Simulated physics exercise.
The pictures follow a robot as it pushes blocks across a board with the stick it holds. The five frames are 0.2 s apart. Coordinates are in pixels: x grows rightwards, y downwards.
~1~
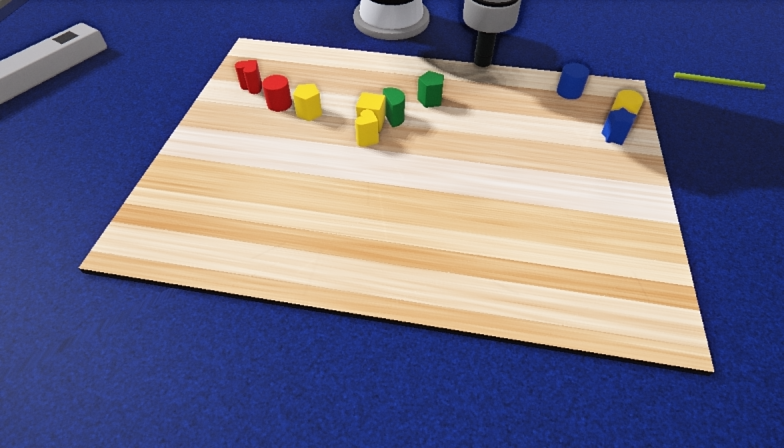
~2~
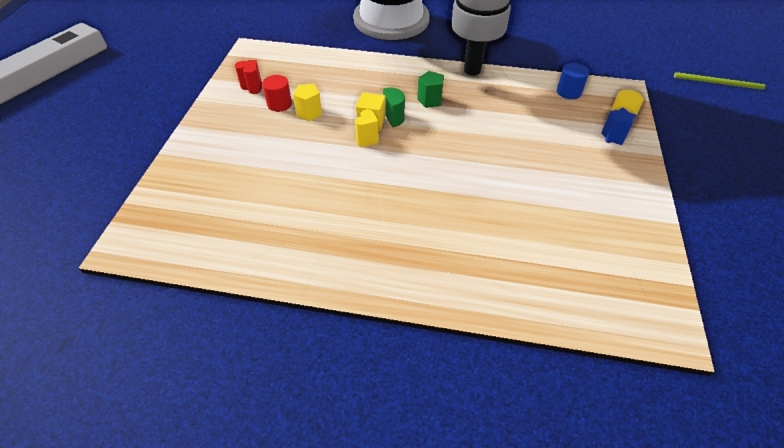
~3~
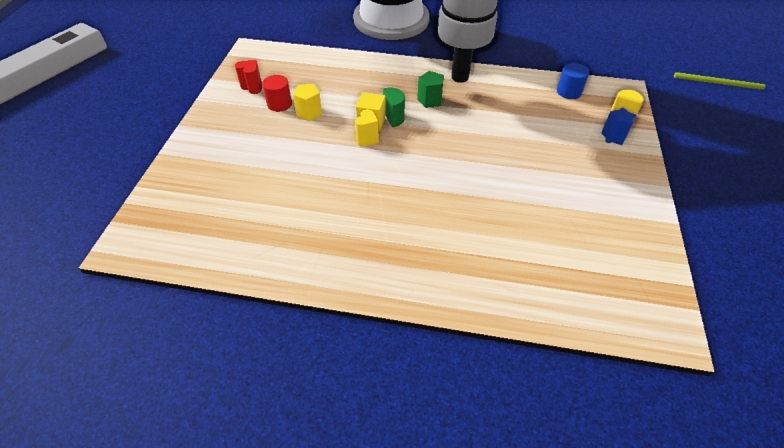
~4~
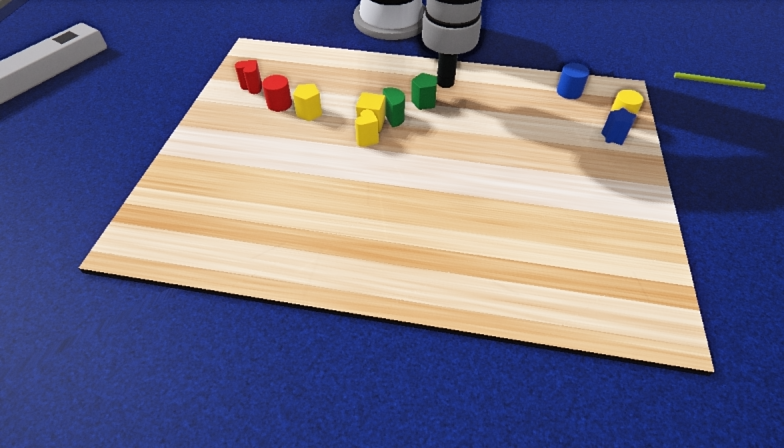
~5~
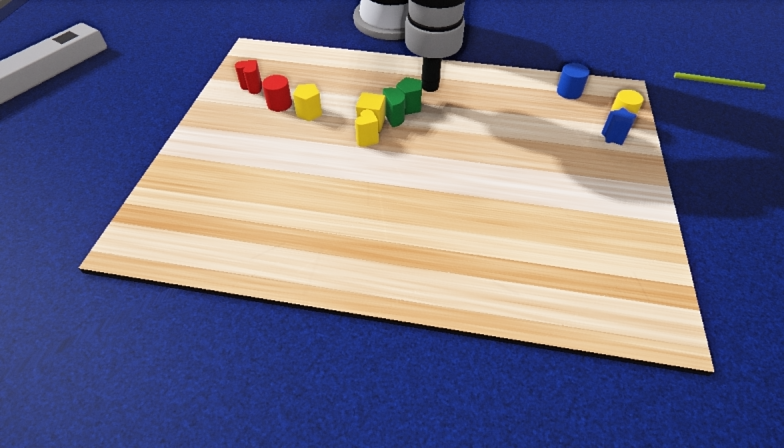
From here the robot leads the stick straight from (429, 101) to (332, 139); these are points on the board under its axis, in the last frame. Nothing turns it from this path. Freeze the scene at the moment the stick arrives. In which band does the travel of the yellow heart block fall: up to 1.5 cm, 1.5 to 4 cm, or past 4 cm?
The displacement of the yellow heart block is above 4 cm.
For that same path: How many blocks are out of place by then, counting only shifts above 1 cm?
Of all the blocks, three or more travel more than a centimetre.
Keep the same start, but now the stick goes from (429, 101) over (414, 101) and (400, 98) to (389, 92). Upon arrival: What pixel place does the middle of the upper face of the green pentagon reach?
The middle of the upper face of the green pentagon will lie at about (389, 86) in the picture.
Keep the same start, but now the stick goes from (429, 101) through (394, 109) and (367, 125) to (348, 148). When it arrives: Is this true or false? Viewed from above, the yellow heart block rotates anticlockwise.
That statement is accurate.
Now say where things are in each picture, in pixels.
Tip of the stick at (482, 63), middles of tops, yellow heart block at (367, 117), yellow four-sided block at (371, 101), green half-round block at (395, 95), green pentagon at (432, 78), in the first frame.
Stick at (472, 71), nothing pushed, in the second frame.
Stick at (460, 79), nothing pushed, in the third frame.
Stick at (445, 84), green pentagon at (426, 80), in the fourth frame.
Stick at (430, 87), yellow heart block at (367, 117), yellow four-sided block at (371, 101), green half-round block at (395, 95), green pentagon at (410, 85), in the fifth frame.
On the path given first. One third of the way, stick at (398, 99); yellow heart block at (359, 123); yellow four-sided block at (347, 106); green half-round block at (372, 113); green pentagon at (381, 99), turned 30° anticlockwise.
Two thirds of the way, stick at (365, 112); yellow heart block at (341, 135), turned 25° anticlockwise; yellow four-sided block at (329, 109), turned 15° clockwise; green half-round block at (365, 130), turned 40° anticlockwise; green pentagon at (353, 115), turned 70° anticlockwise.
At the end, stick at (330, 125); yellow heart block at (329, 147), turned 55° anticlockwise; yellow four-sided block at (303, 113), turned 45° clockwise; green half-round block at (364, 133), turned 60° anticlockwise; green pentagon at (332, 131), turned 115° anticlockwise.
